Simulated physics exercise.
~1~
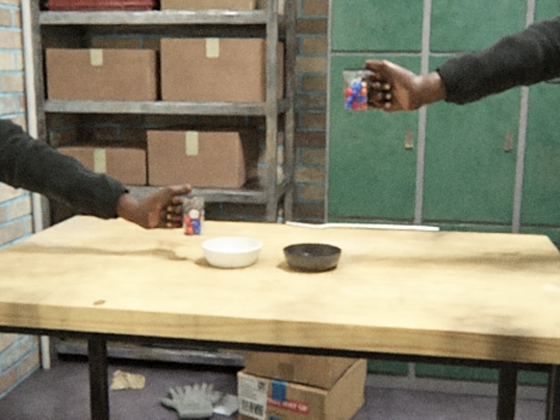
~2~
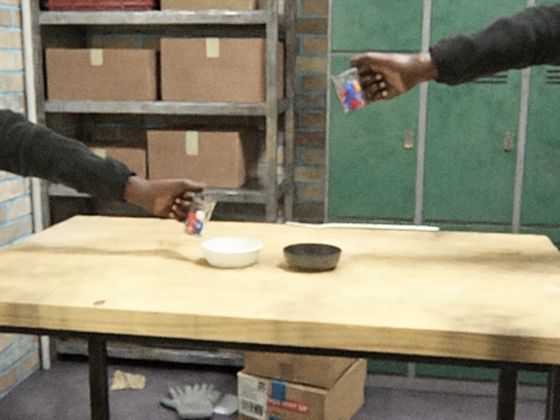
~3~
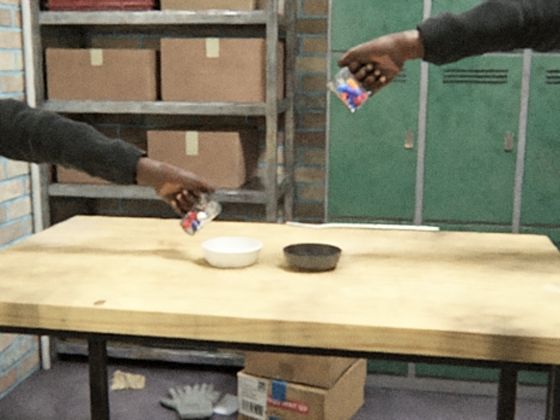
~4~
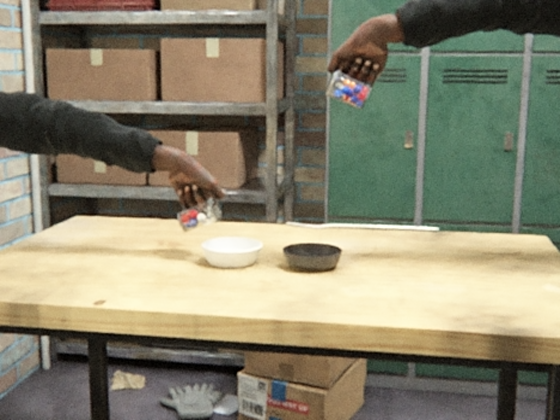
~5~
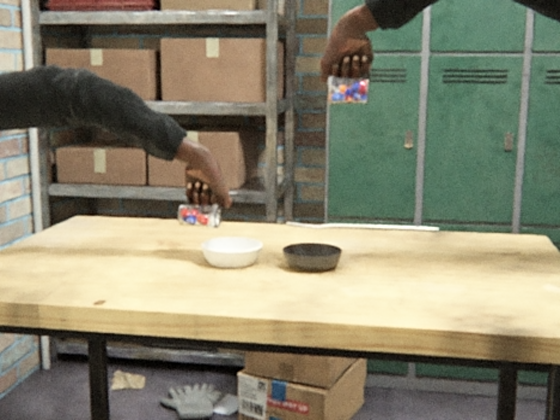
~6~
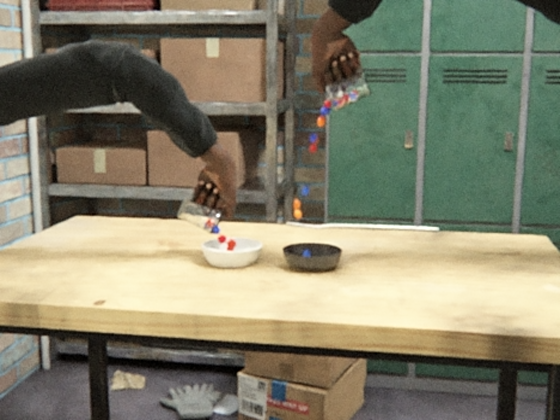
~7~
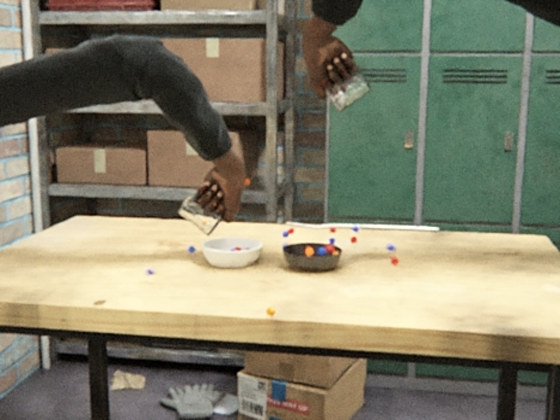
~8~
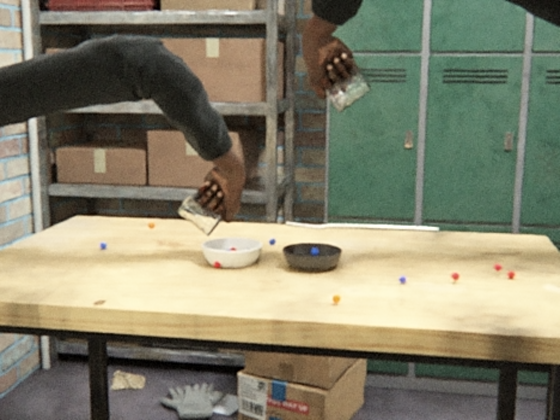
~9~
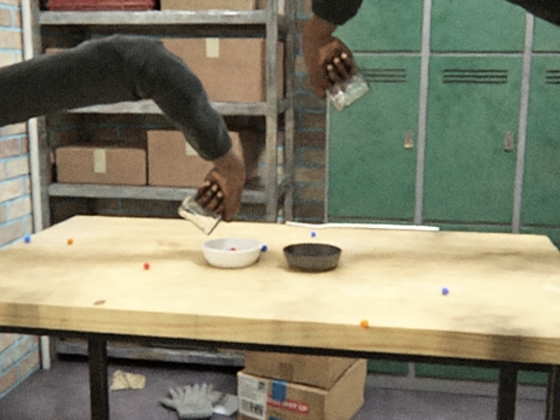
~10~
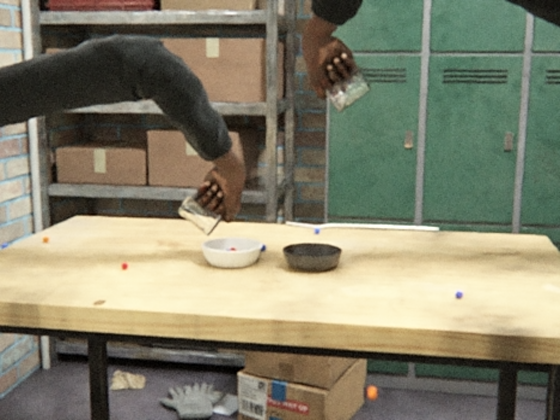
Two hands tip clear cups of colorful pieces over dishes, and many scatter across the table.
